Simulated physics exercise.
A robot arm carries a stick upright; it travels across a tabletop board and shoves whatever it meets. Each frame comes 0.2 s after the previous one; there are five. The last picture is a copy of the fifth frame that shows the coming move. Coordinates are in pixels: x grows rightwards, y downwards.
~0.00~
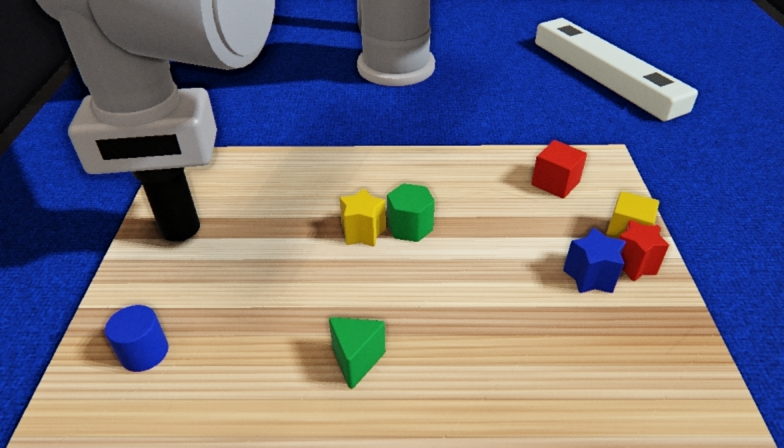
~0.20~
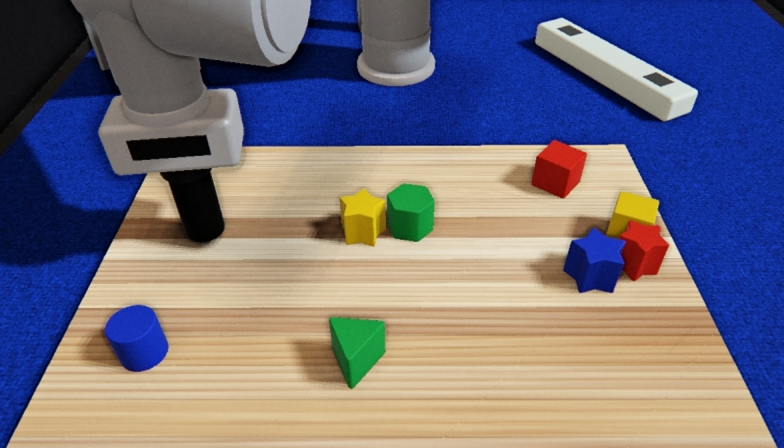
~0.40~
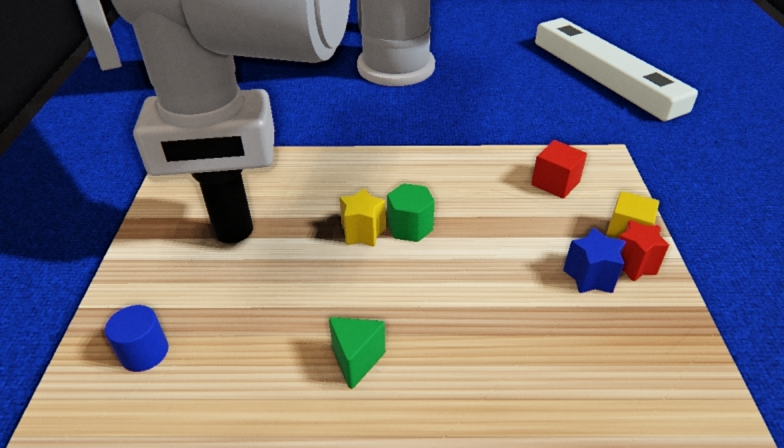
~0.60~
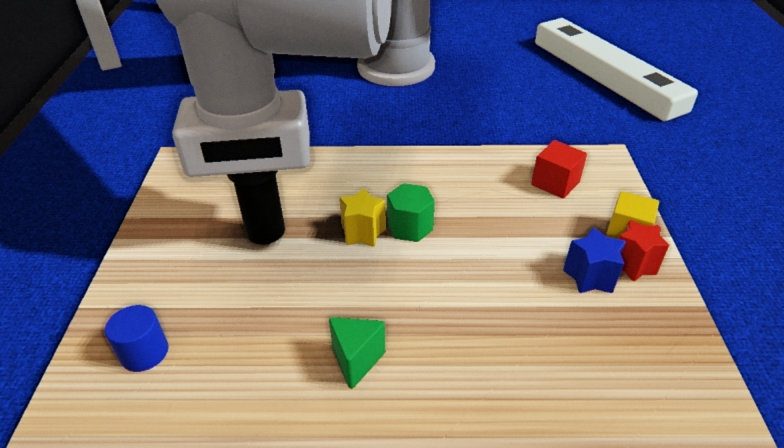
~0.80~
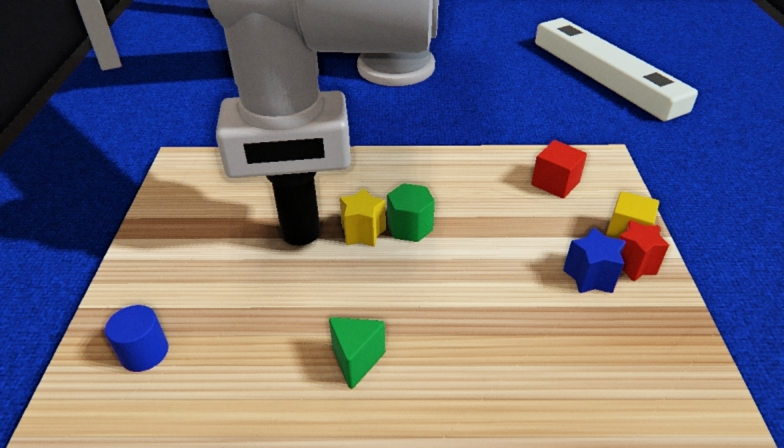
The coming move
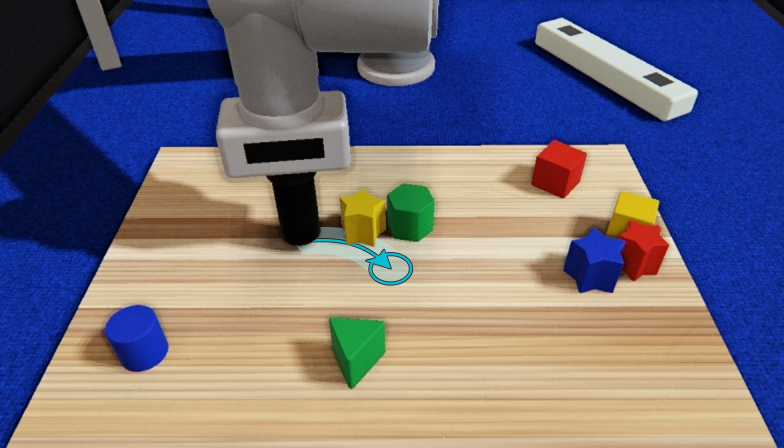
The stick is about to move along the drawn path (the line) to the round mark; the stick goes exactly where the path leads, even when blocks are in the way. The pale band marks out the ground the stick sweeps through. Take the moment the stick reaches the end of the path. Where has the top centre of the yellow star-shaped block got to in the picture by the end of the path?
By then it is at (386, 200).
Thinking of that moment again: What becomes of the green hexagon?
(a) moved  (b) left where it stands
a.
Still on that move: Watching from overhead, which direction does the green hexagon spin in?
Looking from above, the answer is clockwise.
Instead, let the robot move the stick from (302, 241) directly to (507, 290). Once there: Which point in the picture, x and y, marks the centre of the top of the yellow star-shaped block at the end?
The centre of its top will be at (392, 206).
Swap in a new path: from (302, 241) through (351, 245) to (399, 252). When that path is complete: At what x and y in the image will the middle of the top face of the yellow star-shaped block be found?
About (395, 197).
Path on the board, from (302, 241) by way of (336, 241) and (367, 250) to (391, 268).
The first path, step by step. One third of the way, stick at (337, 233); yellow star-shaped block at (369, 201); green hexagon at (414, 196).
Two thirds of the way, stick at (367, 242); yellow star-shaped block at (386, 200), turned 45° anticlockwise; green hexagon at (427, 192), turned 25° clockwise.
At the end, stick at (391, 260); yellow star-shaped block at (386, 200), turned 50° anticlockwise; green hexagon at (427, 192), turned 25° clockwise.
